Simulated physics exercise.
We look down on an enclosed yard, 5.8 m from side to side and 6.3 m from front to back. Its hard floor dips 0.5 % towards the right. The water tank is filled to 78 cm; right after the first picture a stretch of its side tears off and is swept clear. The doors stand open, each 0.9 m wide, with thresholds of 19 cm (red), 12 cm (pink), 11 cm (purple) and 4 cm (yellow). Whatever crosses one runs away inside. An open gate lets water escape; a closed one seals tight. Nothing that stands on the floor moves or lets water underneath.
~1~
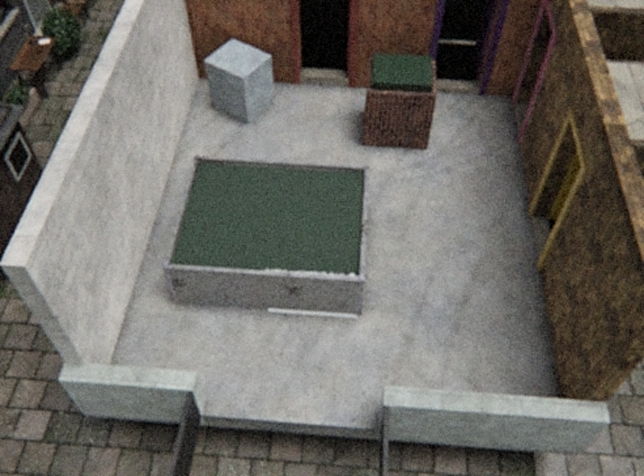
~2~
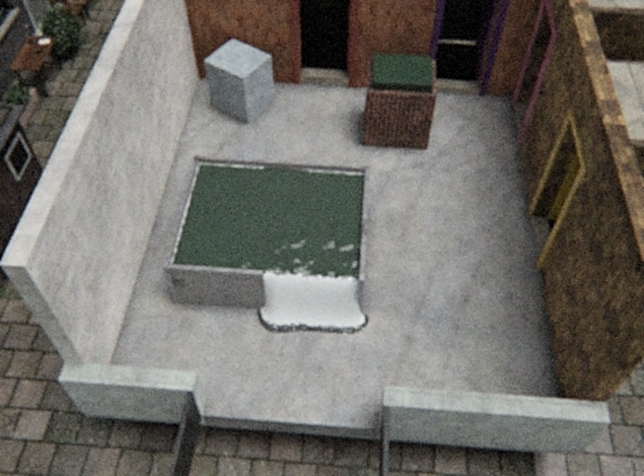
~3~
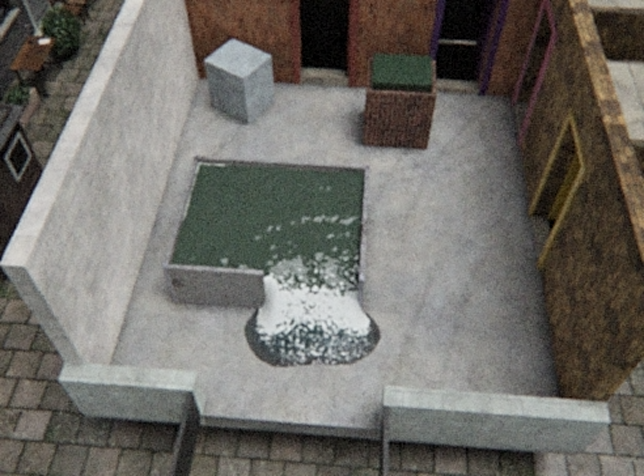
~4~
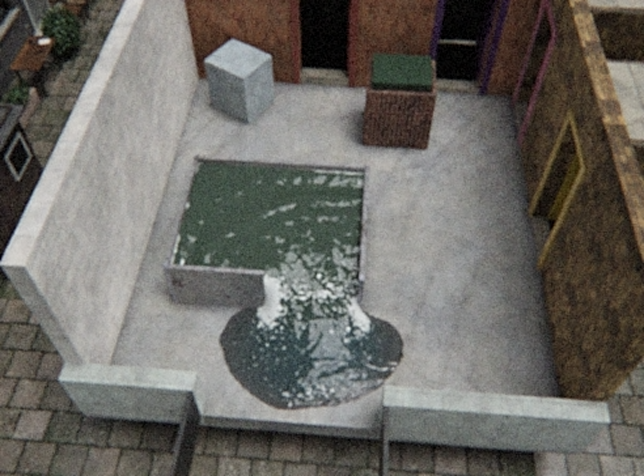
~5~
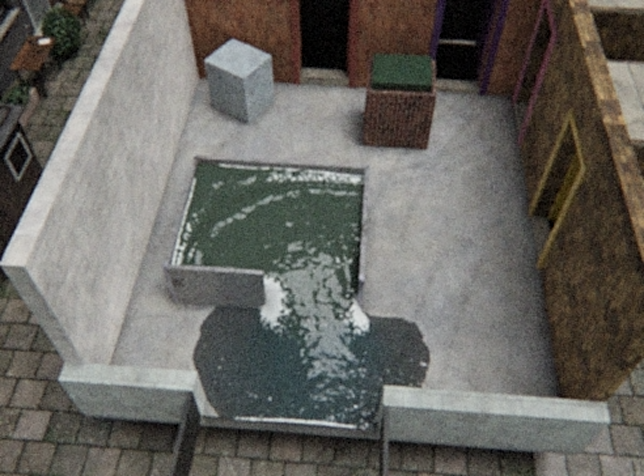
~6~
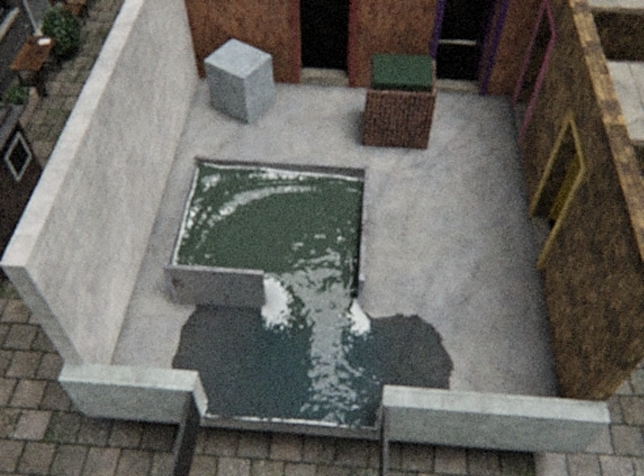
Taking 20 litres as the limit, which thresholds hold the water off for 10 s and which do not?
Within that time: At the red door it does not reach the limit; at the pink door it does not reach the limit; at the purple door it does not reach the limit; at the yellow door it stays under the limit.
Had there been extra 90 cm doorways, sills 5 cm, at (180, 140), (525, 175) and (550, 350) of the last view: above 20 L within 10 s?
In turn: Under, not over, over.
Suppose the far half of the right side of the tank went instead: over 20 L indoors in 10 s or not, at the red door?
Then: Red not over.
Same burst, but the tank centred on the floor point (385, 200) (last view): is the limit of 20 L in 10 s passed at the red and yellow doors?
Against that limit: Red under, yellow past it.
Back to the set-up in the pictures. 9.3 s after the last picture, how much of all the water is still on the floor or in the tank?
Some 34 per cent remains.
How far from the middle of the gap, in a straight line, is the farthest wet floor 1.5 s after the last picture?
Some 3.4 m out.
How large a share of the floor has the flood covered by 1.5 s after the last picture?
Near 20 per cent is wet.
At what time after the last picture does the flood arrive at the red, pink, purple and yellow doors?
Red 6.0 s, pink 3.2 s, purple 4.0 s, yellow 1.8 s.
Then, 0.7 s after the last picture water covers 15 % of the floor and is deepest (44 cm) near (334, 320); red door not reached, pink door not reached, purple door not reached, yellow door not reached.
Then, 1.5 s after the last picture water covers 20 % of the floor and is deepest (36 cm) near (558, 425); red door not reached, pink door not reached, purple door not reached, yellow door not reached.
Then, 2.8 s after the last picture water covers 40 % of the floor and is deepest (22 cm) near (308, 318); red door not reached, pink door not reached, purple door not reached, yellow door 4 cm at the sill, 0 L in.
Then, 5.3 s after the last picture water covers 60 % of the floor and is deepest (14 cm) near (558, 425); red door not reached, pink door 4 cm at the sill, 0 L in, purple door 9 cm at the sill, 0 L in, yellow door 4 cm at the sill, 0 L in.
Then, 9.3 s after the last picture water covers 80 % of the floor and is deepest (8 cm) near (558, 425); red door 3 cm at the sill, 0 L in, pink door 7 cm at the sill, 0 L in, purple door 6 cm at the sill, 0 L in, yellow door 2 cm at the sill, 0 L in.
